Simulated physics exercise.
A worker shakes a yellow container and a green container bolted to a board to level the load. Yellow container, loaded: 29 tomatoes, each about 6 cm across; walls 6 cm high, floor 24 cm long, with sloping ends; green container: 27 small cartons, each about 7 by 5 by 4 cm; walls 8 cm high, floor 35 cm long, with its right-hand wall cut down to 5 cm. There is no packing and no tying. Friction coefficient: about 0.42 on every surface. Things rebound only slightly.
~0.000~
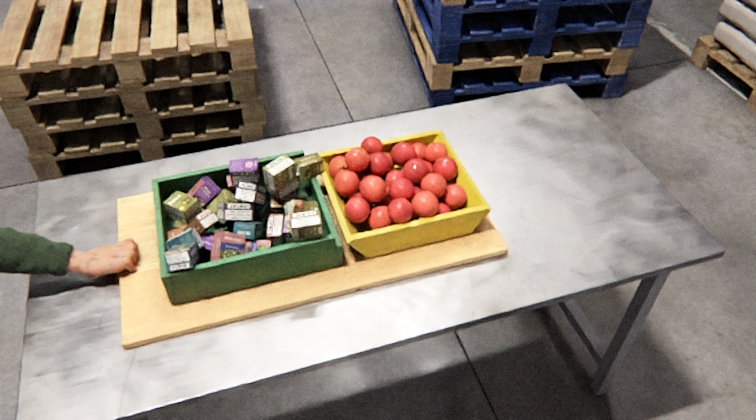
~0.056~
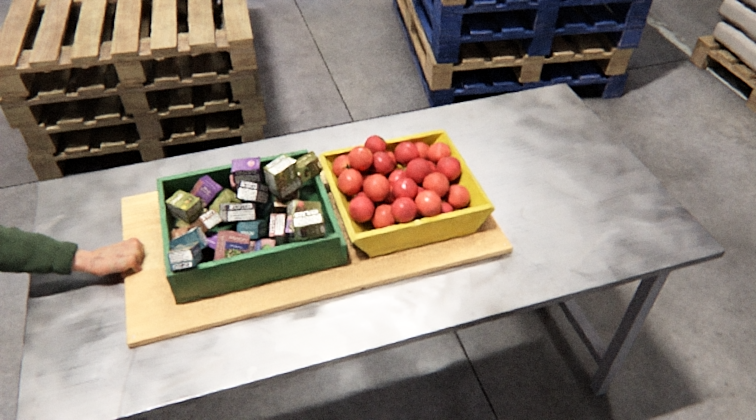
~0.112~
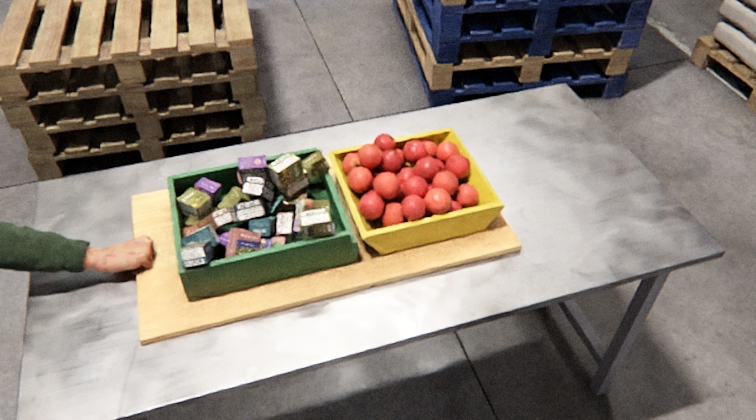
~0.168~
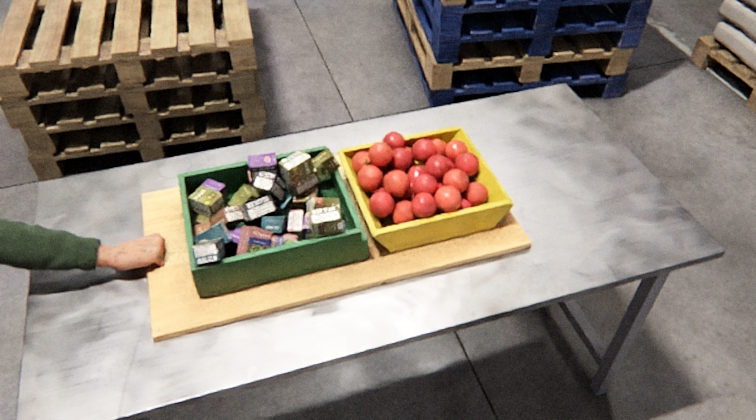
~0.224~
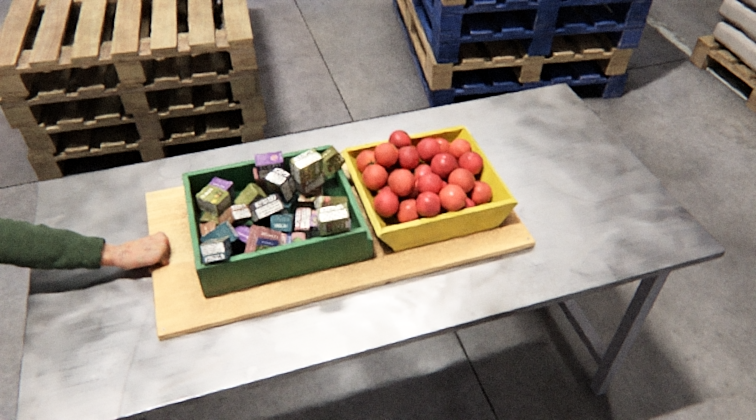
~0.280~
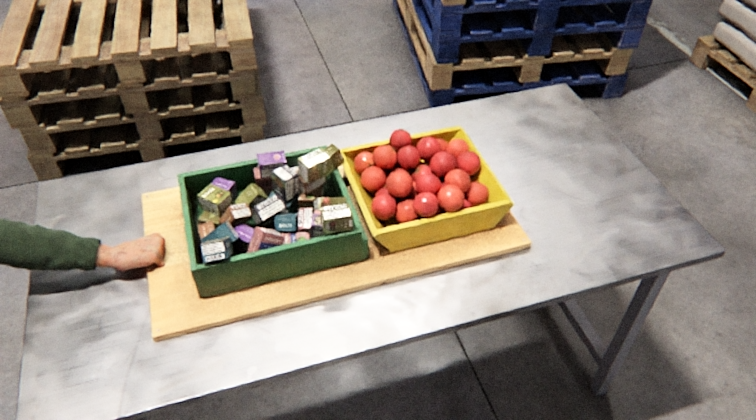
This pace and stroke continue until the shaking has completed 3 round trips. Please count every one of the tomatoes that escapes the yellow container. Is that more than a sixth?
The tally of runaways is lower than a sixth.
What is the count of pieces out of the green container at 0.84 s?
Green container: About 1.
After 0.53 s, yellow container 29 in, 0 out and green container 27 in, 0 out.
After 0.84 s, yellow container 29 in, 0 out and green container 26 in, 1 out.
After 1.28 s, yellow container 29 in, 0 out and green container 26 in, 1 out.
Final count (at 1.85 s), yellow container 29 in, 0 out and green container 26 in, 1 out. Asked share, 0 of 29, 0 per cent.
